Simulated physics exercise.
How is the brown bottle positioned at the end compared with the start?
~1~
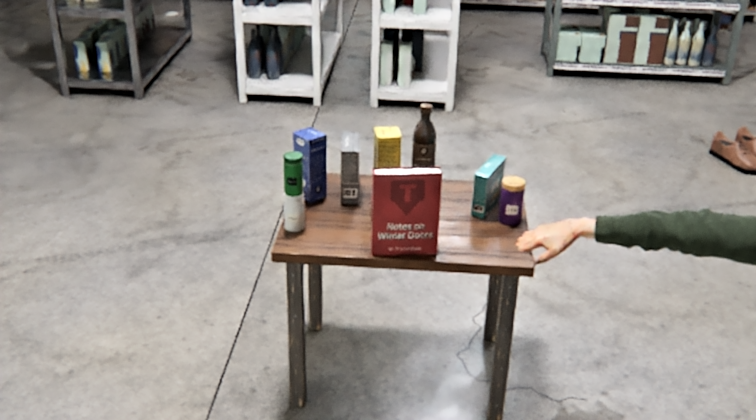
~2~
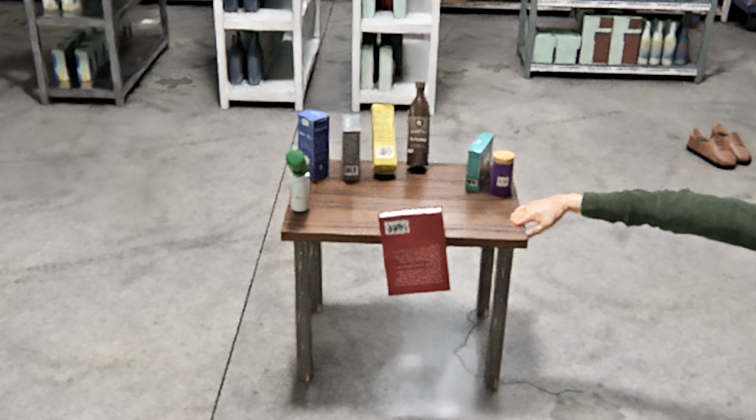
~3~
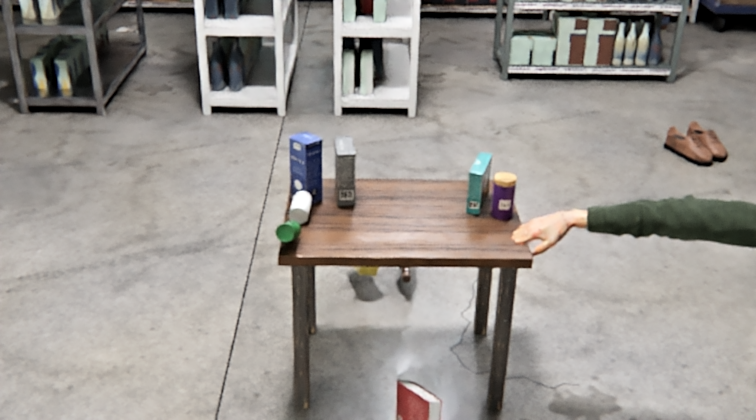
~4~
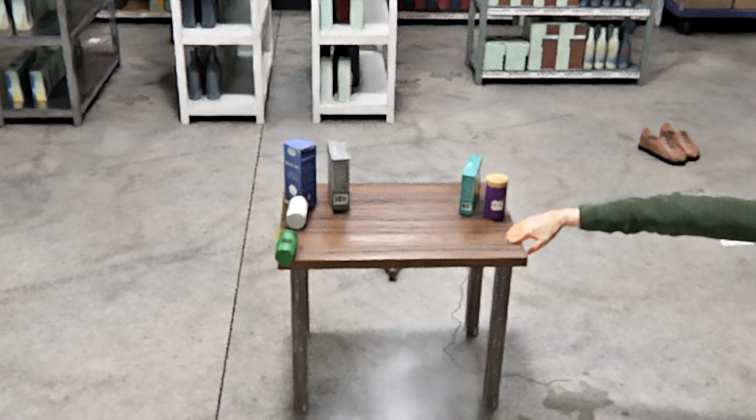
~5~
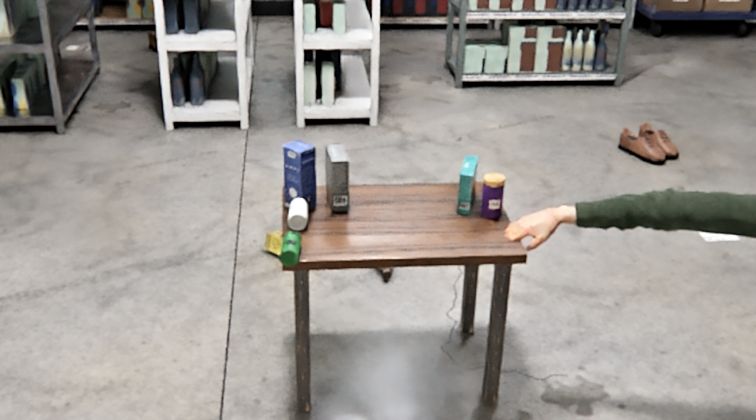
At the start the brown bottle stands upright on the table, and by the end it lies on its side on the floor, mostly hidden by the table.
